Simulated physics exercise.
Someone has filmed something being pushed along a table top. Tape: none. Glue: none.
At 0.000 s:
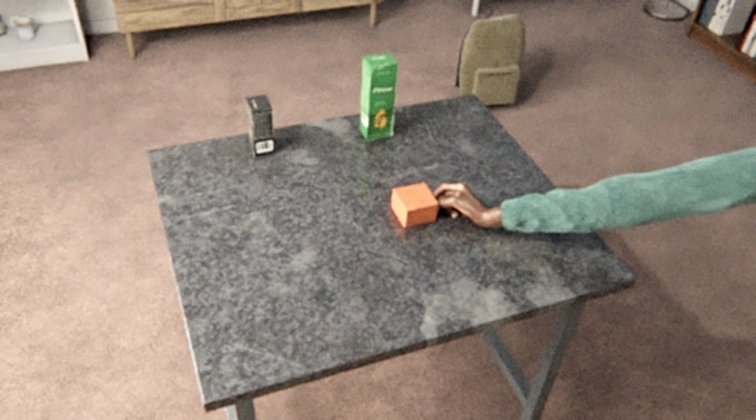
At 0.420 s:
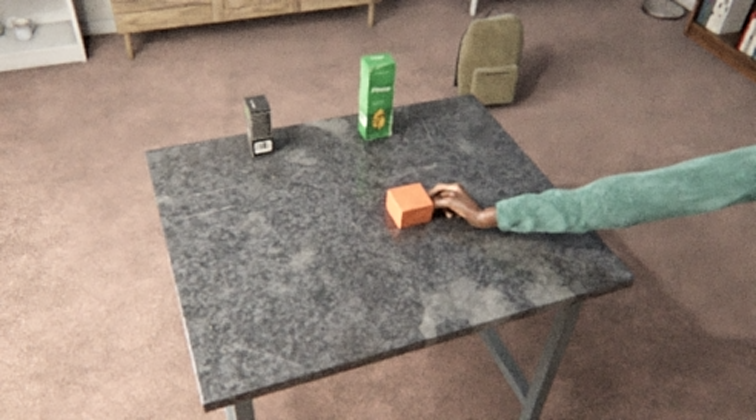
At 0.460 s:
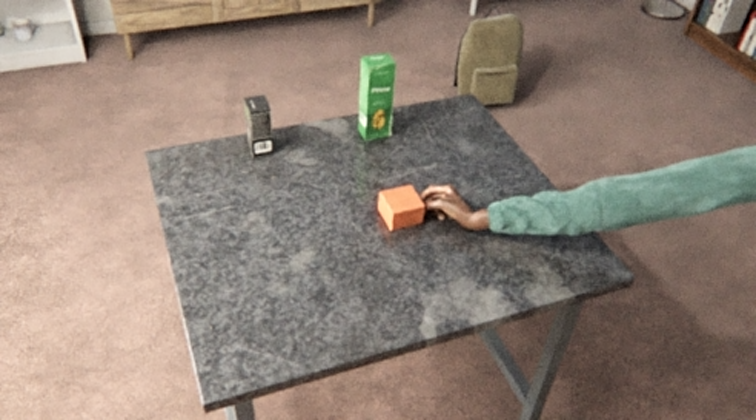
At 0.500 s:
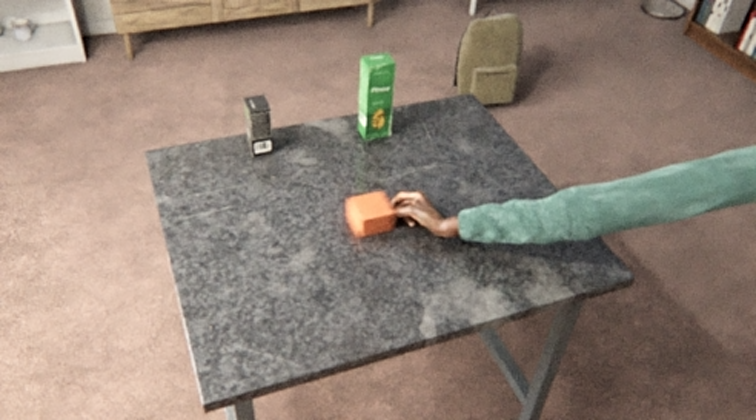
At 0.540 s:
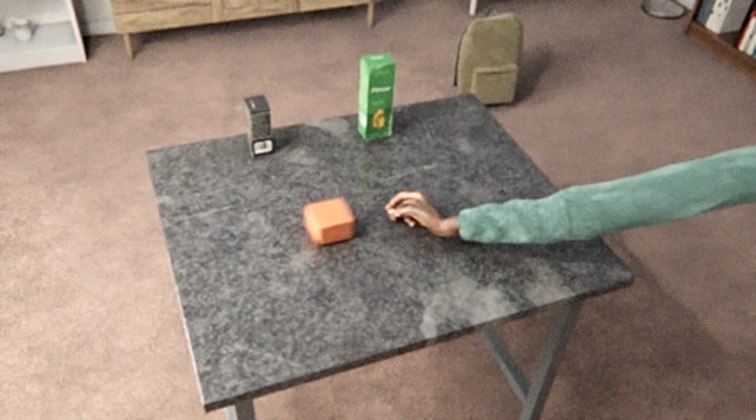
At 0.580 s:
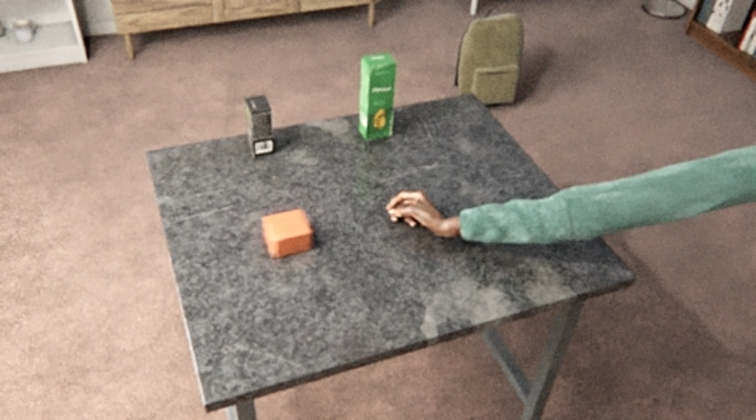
The clip opens on a dark speckled table with a green carton and a small dark box near its far edge, while a hand in a green sleeve touches an orange block. The hand pushes the block left, slowly and then faster. The hand stays behind as the block slides farther left across the tabletop.
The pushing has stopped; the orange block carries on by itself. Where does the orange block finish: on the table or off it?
Off it.
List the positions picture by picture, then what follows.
The first picture shows under the hand; orange block (415, 205).
The second picture shows under the hand; orange block (410, 206).
The third picture shows under the hand; orange block (401, 208).
The fourth picture shows orange block (371, 214).
The fifth picture shows orange block (330, 222) moved about its own width.
The sixth picture shows orange block (288, 233) moved well along.
By 0.88 s, orange block now off the table.
By 1.08 s, things are still on the move.
When it is over (1.3 s), off the table, orange block.
